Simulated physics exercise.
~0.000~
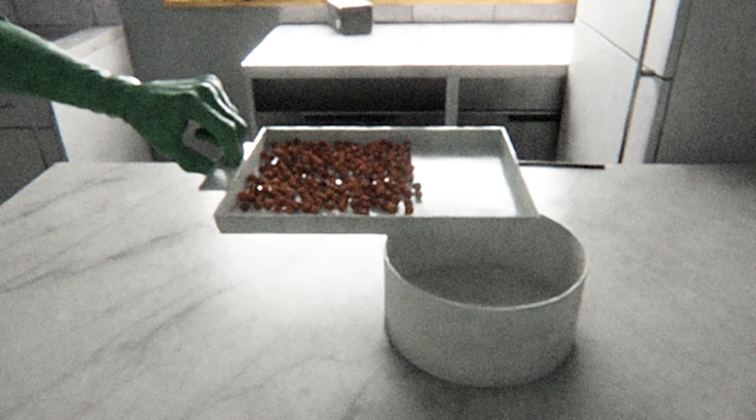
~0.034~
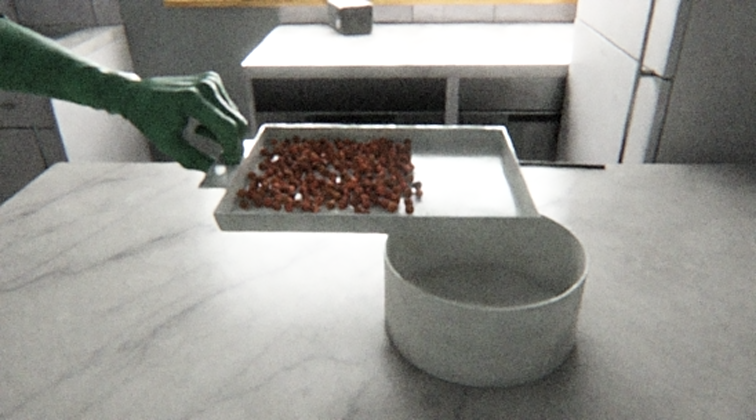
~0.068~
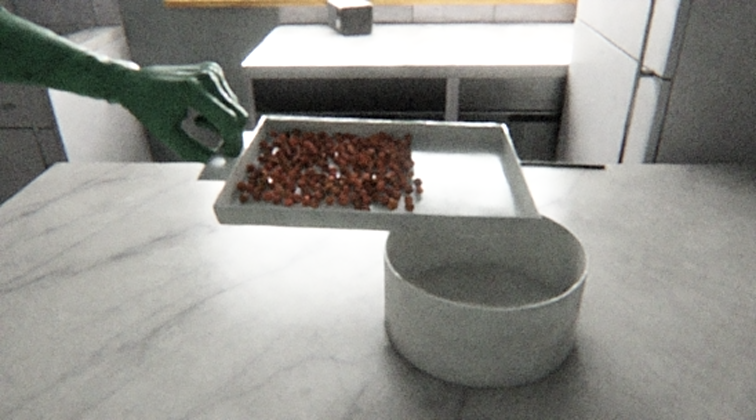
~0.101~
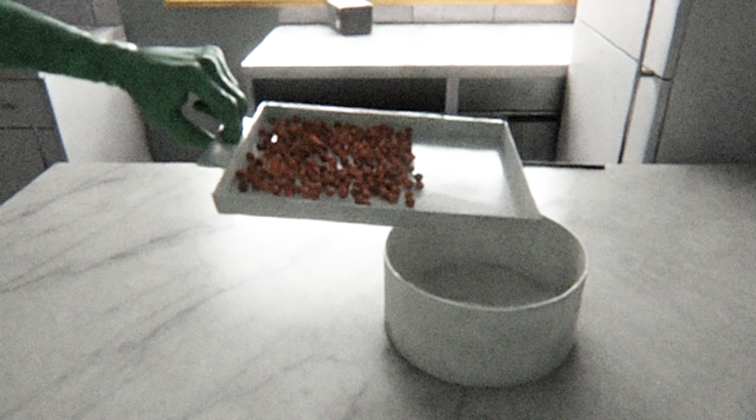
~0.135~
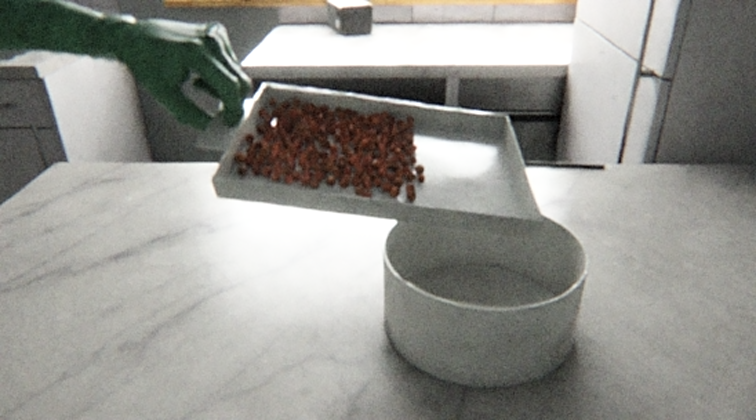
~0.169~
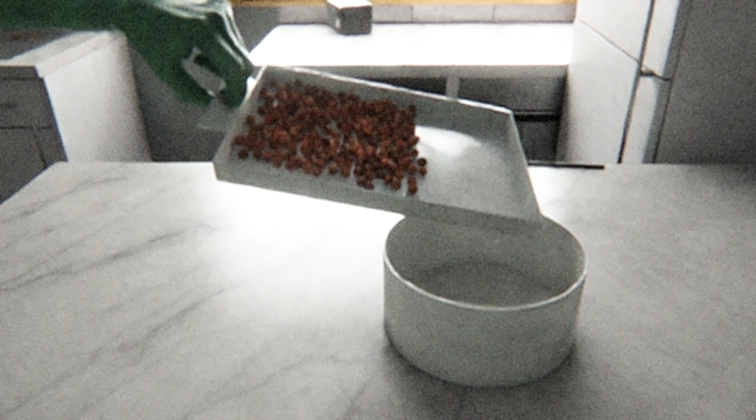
Green-gloved hand lifting the left end of a pale tray of reddish-brown pellets, tilting it rightward beside a round white pot.
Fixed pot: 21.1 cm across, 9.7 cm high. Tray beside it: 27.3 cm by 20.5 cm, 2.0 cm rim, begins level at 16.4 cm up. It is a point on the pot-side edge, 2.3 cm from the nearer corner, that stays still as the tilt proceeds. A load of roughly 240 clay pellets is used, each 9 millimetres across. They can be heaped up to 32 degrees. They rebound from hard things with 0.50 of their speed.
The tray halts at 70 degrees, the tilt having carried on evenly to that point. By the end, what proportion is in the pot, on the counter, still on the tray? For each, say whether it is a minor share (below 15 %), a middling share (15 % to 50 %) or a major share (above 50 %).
At the end, pot: Will probably see a small number, counter: Will probably see over half the pieces, tray: Will probably see a middling number.
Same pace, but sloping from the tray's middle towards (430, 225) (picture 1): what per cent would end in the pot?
Near 0 percent, give or take.
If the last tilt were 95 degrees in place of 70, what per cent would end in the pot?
That would be around 5 percent.
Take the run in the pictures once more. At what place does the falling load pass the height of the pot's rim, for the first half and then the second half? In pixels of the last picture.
Roughly (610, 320) to begin with, later roughly (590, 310).
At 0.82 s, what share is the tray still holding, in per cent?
Around 35 percent of it.
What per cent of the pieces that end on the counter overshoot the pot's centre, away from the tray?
Share: Around 100 %.
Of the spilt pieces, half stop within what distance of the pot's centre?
Distance: Roughly 22 cm.
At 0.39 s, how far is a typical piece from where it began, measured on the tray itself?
Displacement on the tray: Roughly 2 cm.
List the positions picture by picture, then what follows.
In the first picture, tray tilt 0 degrees, front corners at (218, 213) and (535, 215); middle of the pieces at (343, 171); pot at (483, 246).
In the second picture, tray tilt 1 degrees, front corners at (218, 211) and (536, 215); middle of the pieces at (343, 170).
In the third picture, tray tilt 2 degrees, front corners at (217, 204) and (537, 216); middle of the pieces at (343, 164).
In the fourth picture, tray tilt 5 degrees, front corners at (216, 193) and (537, 217), lowest corner right front; middle of the pieces at (343, 155).
In the fifth picture, tray tilt 10 degrees, front corners at (216, 177) and (539, 219), lowest corner right front; middle of the pieces at (344, 143).
In the sixth picture, tray tilt 14 degrees, front corners at (218, 160) and (540, 220), lowest corner right front; middle of the pieces at (346, 130); pot at (483, 246). Its pace works out near 130 degrees a second.
Then, at 0.39 s, tilt 42 degrees; the tray holds 100 %, the pot 0 %.
Then, at 0.54 s, tilt 61 degrees; the tray holds 100 %, the pot 0 %.
After 0.82 s, tilt 70 degrees; the tray holds 35 %, the pot 0 %.
In the end, at 1.7 s, pot 0 %, counter 70 %, tray 30 %.
